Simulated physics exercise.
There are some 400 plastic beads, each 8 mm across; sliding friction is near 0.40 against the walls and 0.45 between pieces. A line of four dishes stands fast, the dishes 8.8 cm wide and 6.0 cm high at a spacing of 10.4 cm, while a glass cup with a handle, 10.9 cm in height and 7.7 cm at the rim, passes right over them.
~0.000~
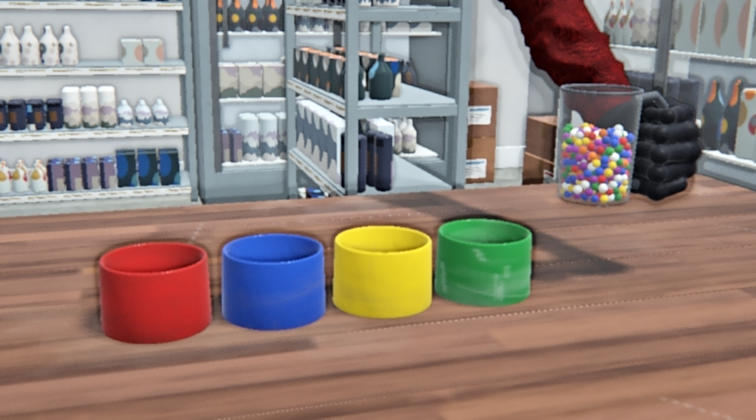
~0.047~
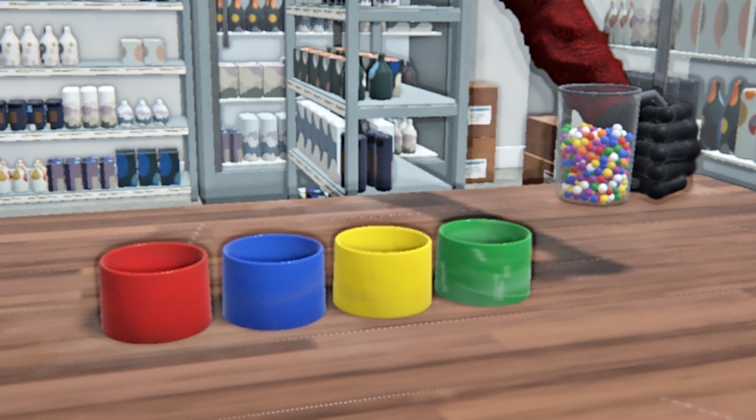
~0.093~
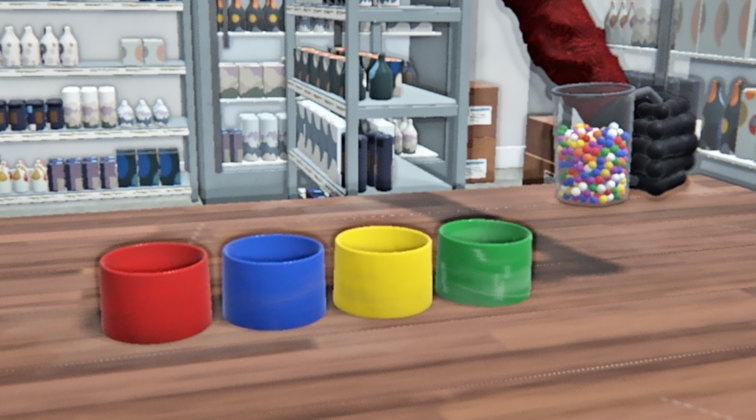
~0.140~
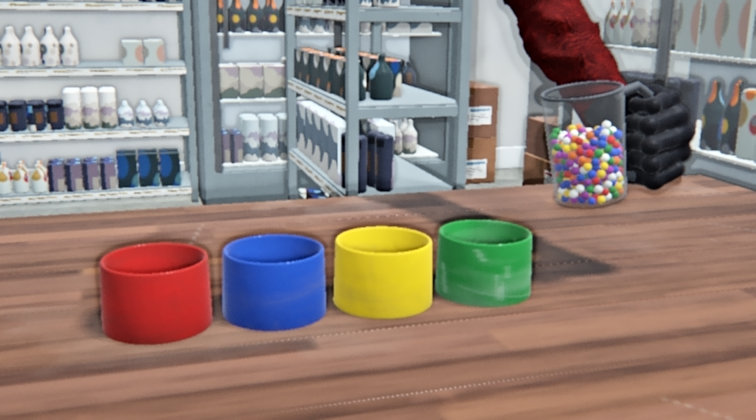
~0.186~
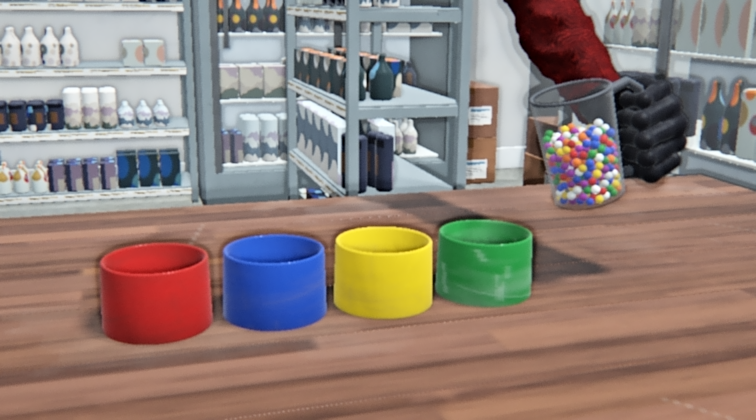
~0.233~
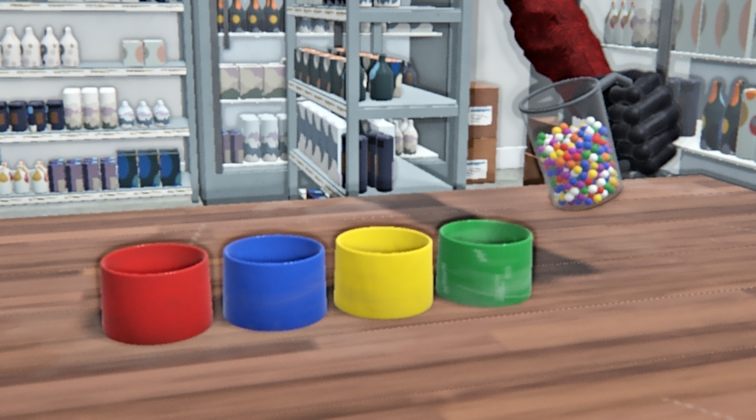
The clip shows red, blue, yellow and green dishes standing still in a row on a wooden surface while a black-gloved hand slowly tilts a clear cup of multicoloured beads leftward and shifts it slightly left.
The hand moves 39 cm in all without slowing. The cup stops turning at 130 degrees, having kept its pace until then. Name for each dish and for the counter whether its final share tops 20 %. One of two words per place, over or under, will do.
Red - under, blue - under, green - under, yellow - over, counter - under.
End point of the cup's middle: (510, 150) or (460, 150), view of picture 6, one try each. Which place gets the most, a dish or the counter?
First try: Green; second try: Yellow.
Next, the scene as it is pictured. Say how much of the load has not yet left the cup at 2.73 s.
Somewhere near 0 per cent.
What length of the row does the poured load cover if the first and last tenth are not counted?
That stretch comes to around 5 cm.
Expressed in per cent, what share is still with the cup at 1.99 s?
Roughly 0 percent.
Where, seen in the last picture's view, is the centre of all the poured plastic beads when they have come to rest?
Estimated resting centre: Around (377, 272).
After 1.29 s, tilt 130 degrees; cup holds 0 %, yellow 100 %.
Then, at 1.99 s, tilt 130 degrees; cup holds 0 %, yellow 95 %.
After 2.73 s, tilt 130 degrees; cup holds 0 %, yellow 95 %.
In the end, at 3.0 s, red 0 %, blue 0 %, green 0 %, yellow 95 %, counter 5 %.
